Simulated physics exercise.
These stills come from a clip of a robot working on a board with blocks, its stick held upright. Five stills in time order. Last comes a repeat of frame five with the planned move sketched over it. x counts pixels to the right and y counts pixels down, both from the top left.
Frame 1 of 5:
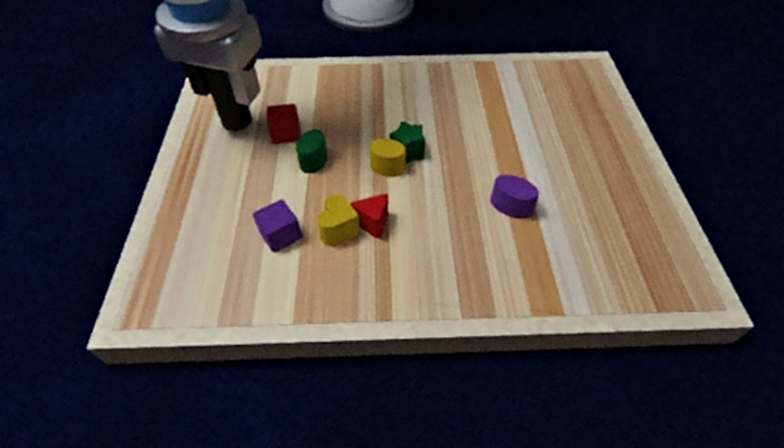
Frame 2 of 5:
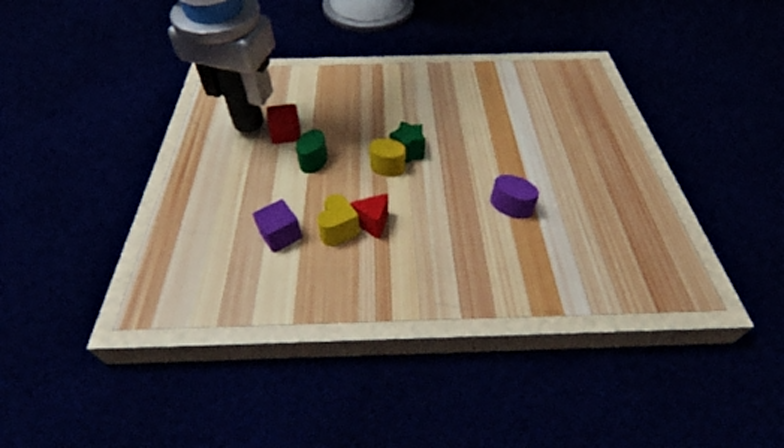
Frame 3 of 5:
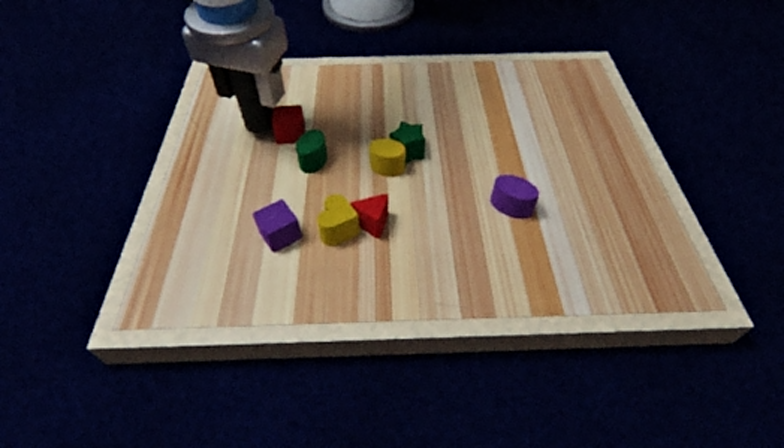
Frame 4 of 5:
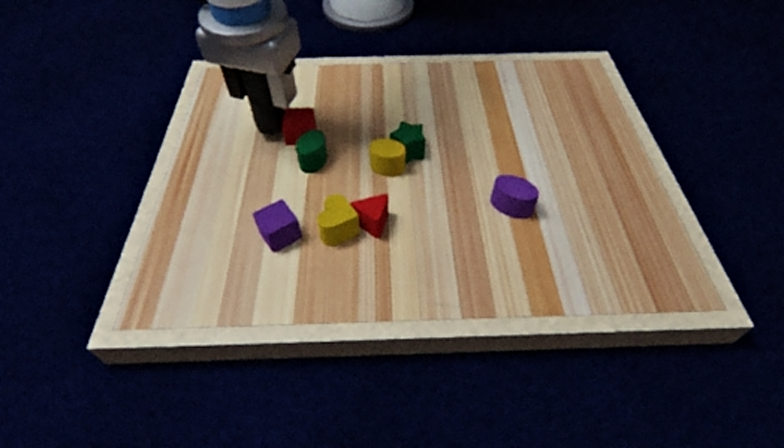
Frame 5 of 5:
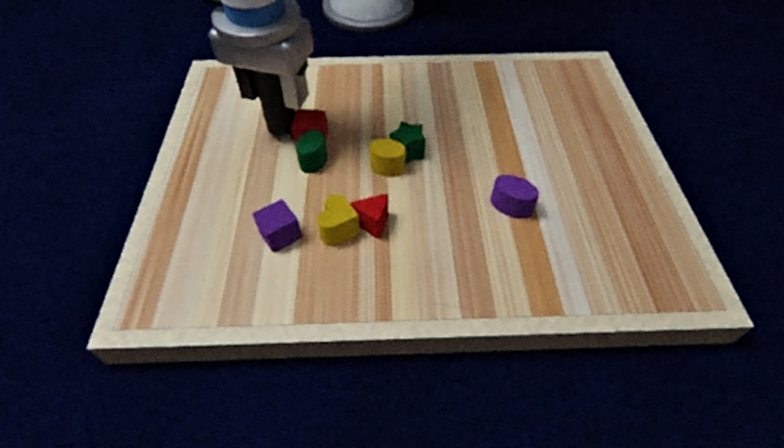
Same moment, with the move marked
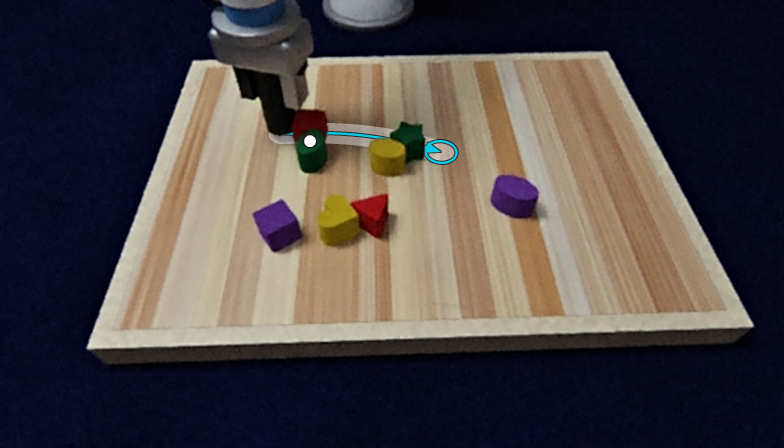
Robot arm moving right across a wooden board, nudging a red block rightward behind a green one, other coloured blocks staying still.
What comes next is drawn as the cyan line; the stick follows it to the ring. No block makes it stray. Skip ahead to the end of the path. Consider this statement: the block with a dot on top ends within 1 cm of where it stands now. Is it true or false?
The statement is true.
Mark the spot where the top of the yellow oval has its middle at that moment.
It is going to be at (402, 166).
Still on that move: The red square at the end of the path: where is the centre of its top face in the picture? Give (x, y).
Expect it around (400, 144).
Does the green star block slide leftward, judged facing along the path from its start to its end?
Going by the path, no.
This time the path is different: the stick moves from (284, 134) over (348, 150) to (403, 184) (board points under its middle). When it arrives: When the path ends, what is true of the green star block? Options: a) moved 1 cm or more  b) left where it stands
Choice a: Moved 1 cm or more.
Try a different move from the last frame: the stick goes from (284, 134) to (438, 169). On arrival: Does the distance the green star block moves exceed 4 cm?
Short answer: Yes.
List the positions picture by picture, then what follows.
The first picture shows tip of the stick (237, 122), middles of tops, red square (282, 113), green oval (310, 141), yellow oval (387, 147), green star block (409, 132).
The second picture shows stick (249, 123), nothing pushed.
The third picture shows stick (260, 124), red square (287, 114).
The fourth picture shows stick (272, 125), red square (298, 116).
The fifth picture shows stick (283, 126), red square (308, 118), green oval (310, 141), yellow oval (387, 147), green star block (409, 132).
The line goes from (284, 134) by way of (337, 133) and (389, 139) to (441, 152); the dot is on the green oval.
The first path, step by step. One third of the way, stick (338, 126); red square (361, 126), turned 45° clockwise.
Two thirds of the way, stick (390, 132); red square (395, 140), turned 80° clockwise; yellow oval (402, 161); green star block (428, 138), turned 45° anticlockwise.
At the end, stick (442, 145); red square (400, 144), turned 100° clockwise; green oval unmoved; yellow oval (402, 166); green star block (453, 152), turned 30° anticlockwise.
